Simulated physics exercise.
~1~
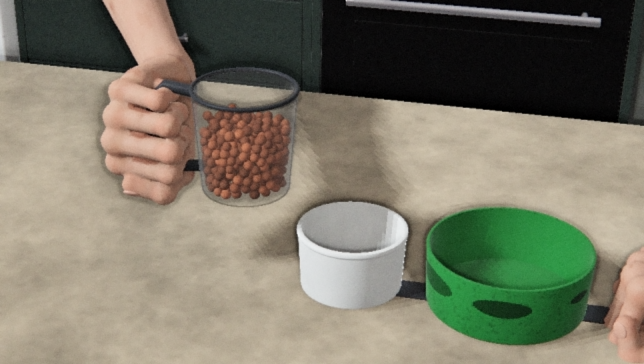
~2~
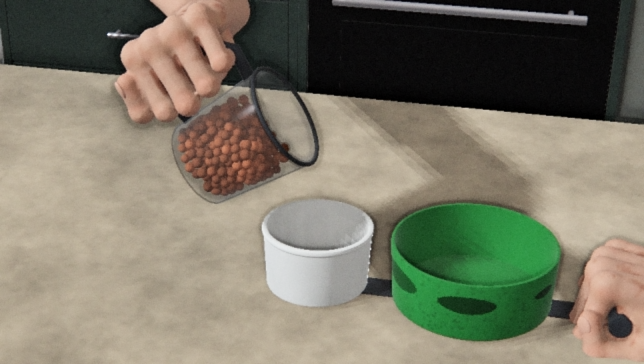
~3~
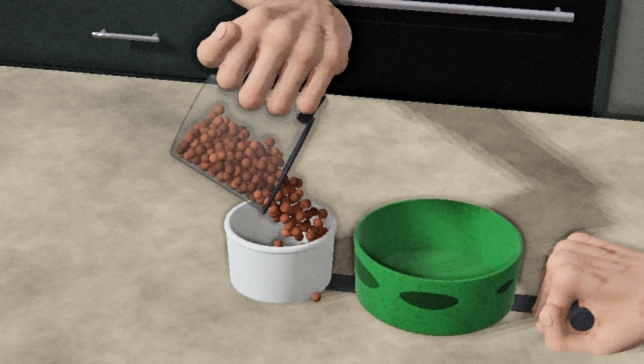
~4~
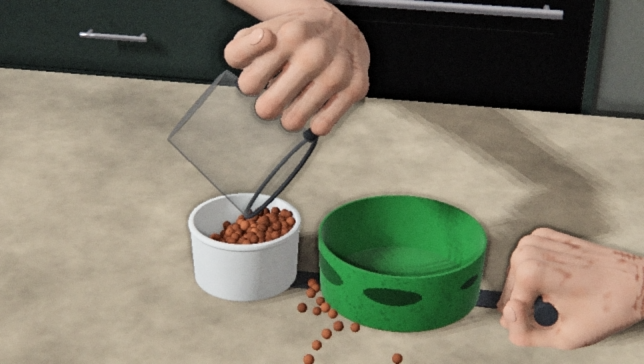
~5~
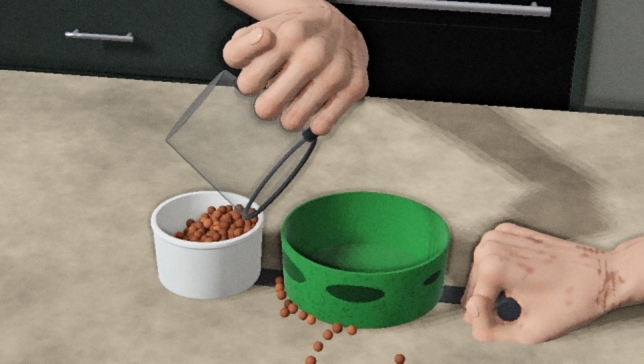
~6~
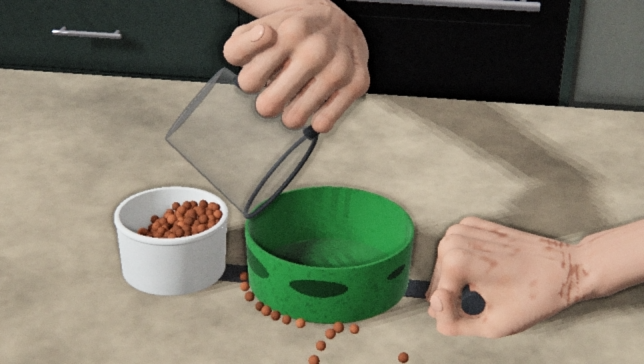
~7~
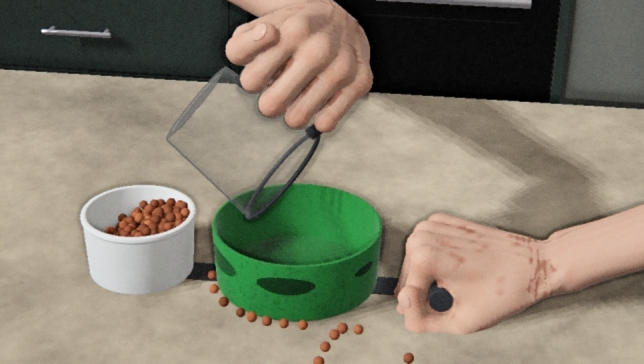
The video shows a hand tipping a clear cup of reddish-brown pellets into a white dish while another hand slides the joined white and green dishes left; most pellets end in the white dish, a few lie scattered on the table, and the green dish stays empty.
